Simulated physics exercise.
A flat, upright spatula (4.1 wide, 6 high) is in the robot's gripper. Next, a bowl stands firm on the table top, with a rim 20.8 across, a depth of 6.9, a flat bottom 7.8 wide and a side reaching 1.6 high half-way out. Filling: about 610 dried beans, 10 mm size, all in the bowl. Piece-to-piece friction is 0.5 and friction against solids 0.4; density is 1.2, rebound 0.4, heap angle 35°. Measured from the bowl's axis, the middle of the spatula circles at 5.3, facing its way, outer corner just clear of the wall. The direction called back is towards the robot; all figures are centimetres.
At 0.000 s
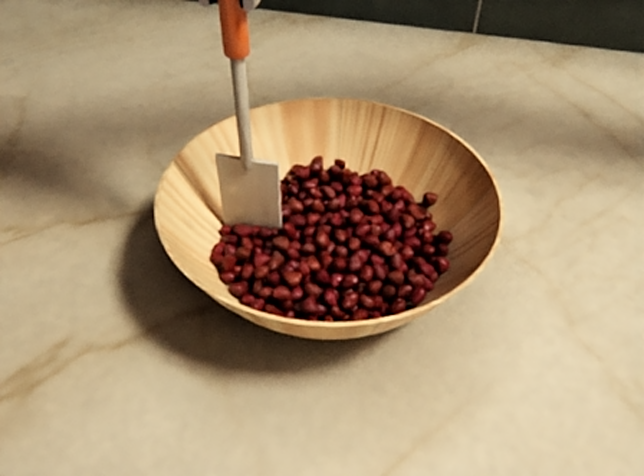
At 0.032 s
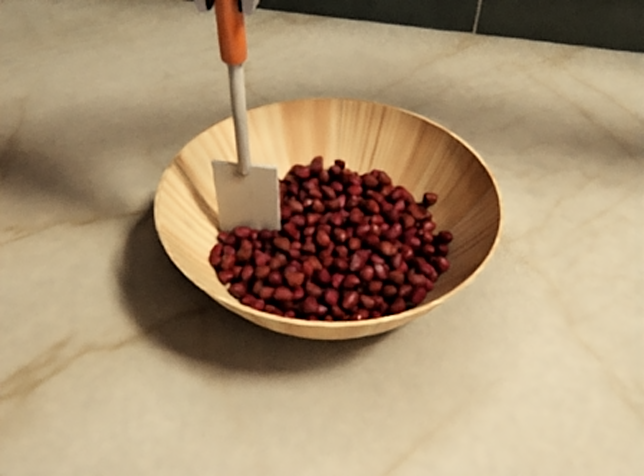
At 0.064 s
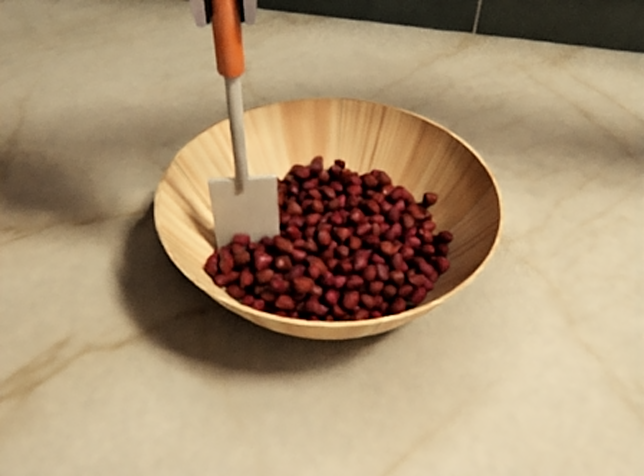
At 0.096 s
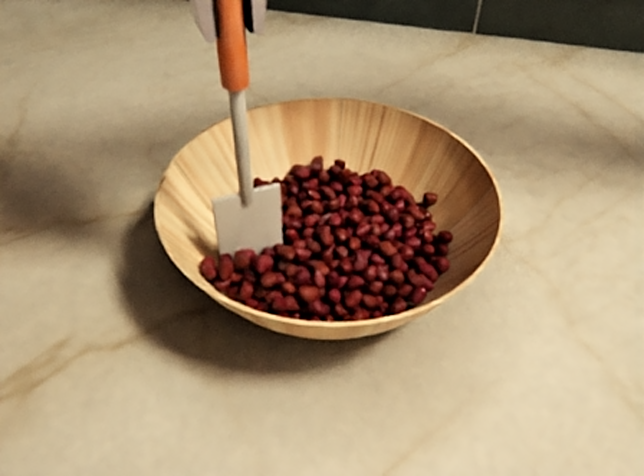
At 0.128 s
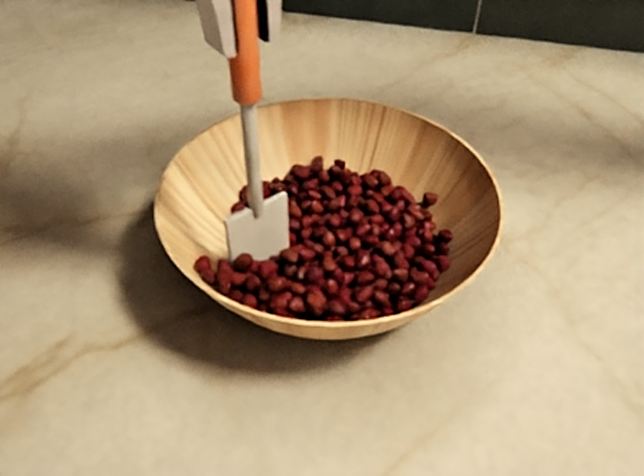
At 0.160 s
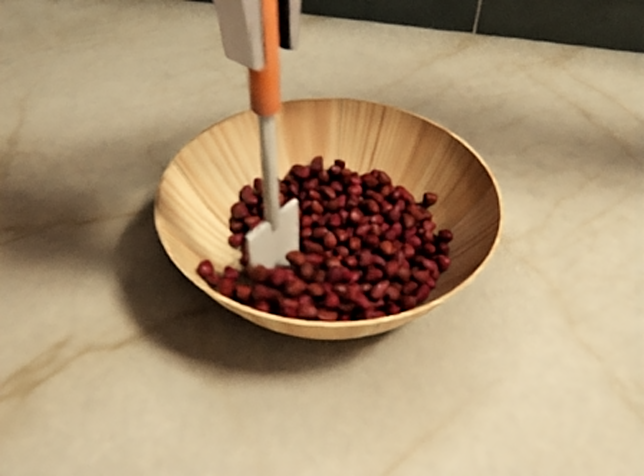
In a wooden bowl, a gripper sweeps an upright spatula forward and right through dark red beans.
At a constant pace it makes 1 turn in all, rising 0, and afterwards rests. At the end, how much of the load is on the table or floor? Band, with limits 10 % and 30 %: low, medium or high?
Low.
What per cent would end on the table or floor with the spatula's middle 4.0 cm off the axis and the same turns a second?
Around 0 in a hundred.
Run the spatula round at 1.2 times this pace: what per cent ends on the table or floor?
That gives some 5 percent.
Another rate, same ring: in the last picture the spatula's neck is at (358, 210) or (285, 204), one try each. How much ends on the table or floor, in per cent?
Close to 20 and 5 in a hundred.
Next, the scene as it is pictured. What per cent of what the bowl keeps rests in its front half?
Estimate: Some 60 %.
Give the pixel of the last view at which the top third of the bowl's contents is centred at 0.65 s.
The centre lies near (281, 156) in the last picture.
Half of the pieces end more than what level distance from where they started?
I'd estimate close to 6 cm.
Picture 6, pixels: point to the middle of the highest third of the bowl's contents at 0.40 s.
I'd point to somewhere close to (418, 198).
After 0.40 s, 180° round, highest piece 8 above the table; 613 in the bowl.
After 0.65 s, 294° round, highest piece 9 above the table; 601 in the bowl, 7 on the table or floor, 5 in flight or on the tool.
After 0.97 s, 0° round, highest piece 7 above the table; 593 in the bowl, 19 on the table or floor, 1 in flight or on the tool.
After 1.67 s, 0° round, highest piece 7 above the table; 593 in the bowl, 20 on the table or floor.
At rest, 593 in the bowl, 20 on the table or floor. That is 3 % on the table or floor.
